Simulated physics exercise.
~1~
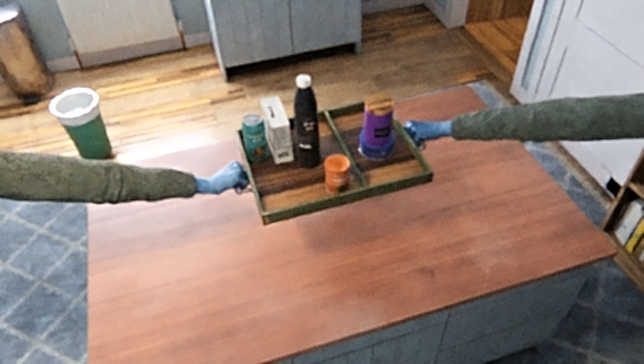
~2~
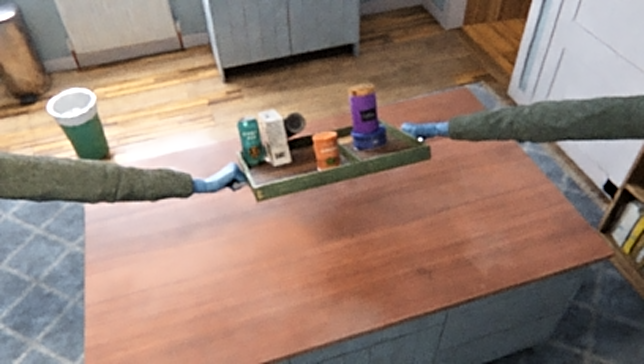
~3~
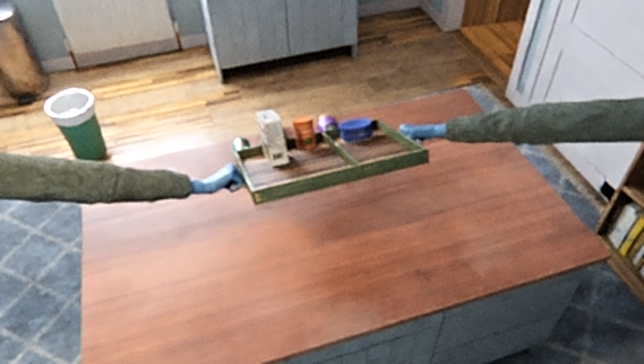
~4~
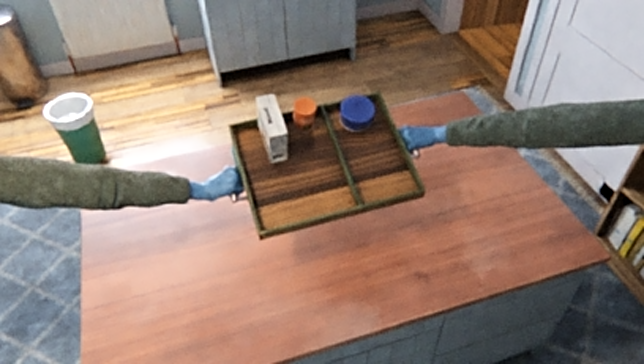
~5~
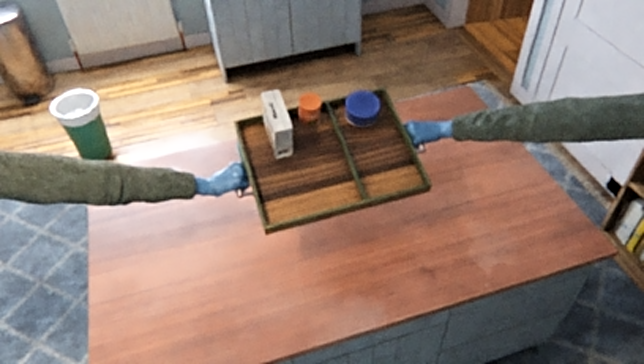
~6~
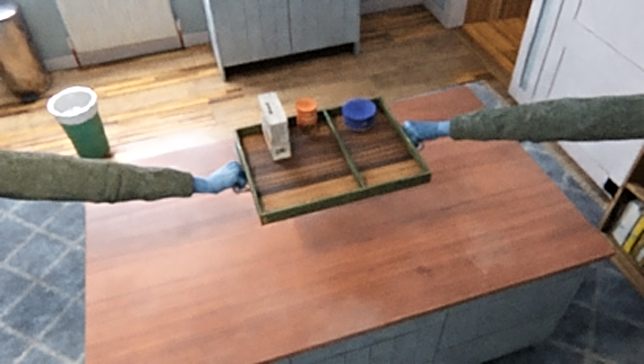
In a kitchen, two gloved hands tipped a wooden tray away and back above a table, then levelled it; the black bottle, purple jar and turquoise can went off, leaving the white packet, orange tin and blue tub standing toward the far side.
